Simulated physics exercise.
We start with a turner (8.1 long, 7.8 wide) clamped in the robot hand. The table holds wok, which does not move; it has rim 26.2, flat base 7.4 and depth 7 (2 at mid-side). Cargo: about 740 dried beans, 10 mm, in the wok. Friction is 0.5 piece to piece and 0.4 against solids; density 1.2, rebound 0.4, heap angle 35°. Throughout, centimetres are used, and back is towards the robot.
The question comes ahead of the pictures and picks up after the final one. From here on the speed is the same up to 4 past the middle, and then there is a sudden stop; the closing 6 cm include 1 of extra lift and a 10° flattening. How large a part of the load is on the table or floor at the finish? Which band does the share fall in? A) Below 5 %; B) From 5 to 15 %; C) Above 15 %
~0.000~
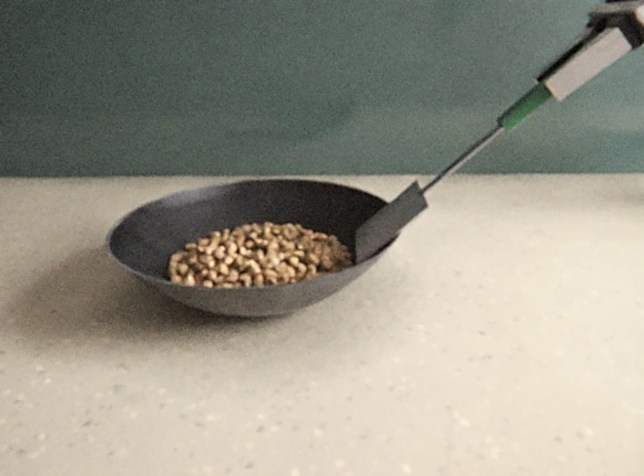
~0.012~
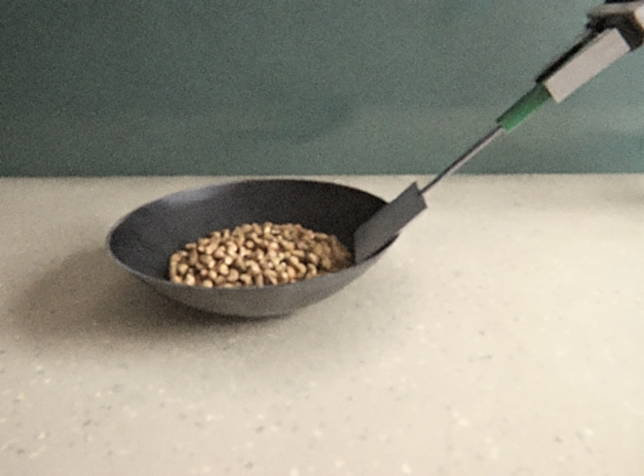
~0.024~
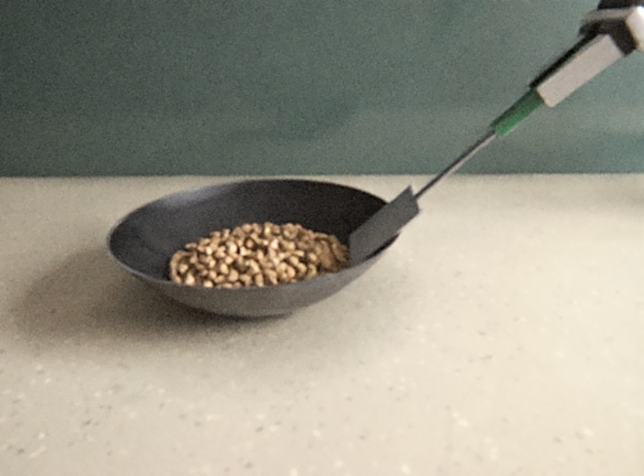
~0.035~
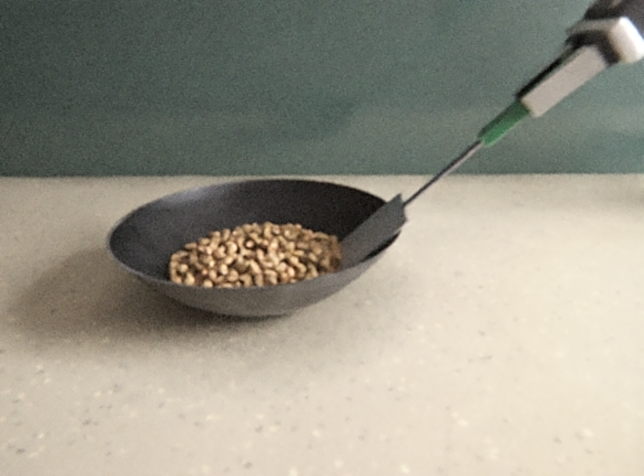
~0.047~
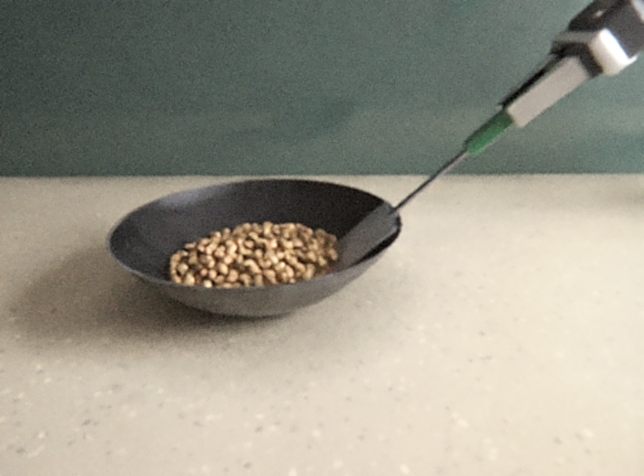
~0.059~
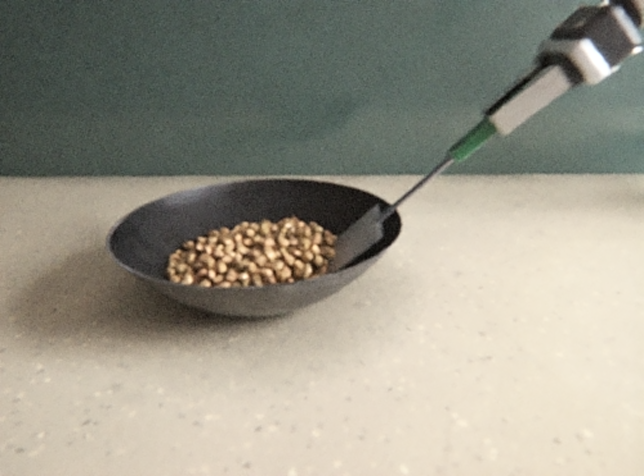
A, below 5 %.
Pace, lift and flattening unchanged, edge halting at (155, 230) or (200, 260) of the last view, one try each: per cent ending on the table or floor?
I'd say roughly 50 per cent, then roughly 10 per cent.
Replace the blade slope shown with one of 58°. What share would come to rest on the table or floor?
5 %.
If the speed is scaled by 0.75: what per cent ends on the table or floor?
Roughly 0 per cent.
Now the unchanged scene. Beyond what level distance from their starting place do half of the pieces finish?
It comes out at about 5 cm.
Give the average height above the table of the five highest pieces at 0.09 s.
They are some 6 cm up.
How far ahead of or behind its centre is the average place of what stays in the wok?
What stays is shifted forward by around 4.5 cm.
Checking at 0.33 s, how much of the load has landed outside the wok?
Around 0 %.
After 0.09 s, sloping 43°, highest piece 7 above the table; 739 in the wok.
After 0.12 s, sloping 39°, highest piece 7 above the table; 739 in the wok.
After 0.33 s, sloping 33°, highest piece 8 above the table; 736 in the wok, 3 on the table or floor.
After 1.38 s, sloping 33°, highest piece 8 above the table; 736 in the wok, 3 on the table or floor.
At rest, 736 in the wok, 3 on the table or floor. That is 0 % on the table or floor.
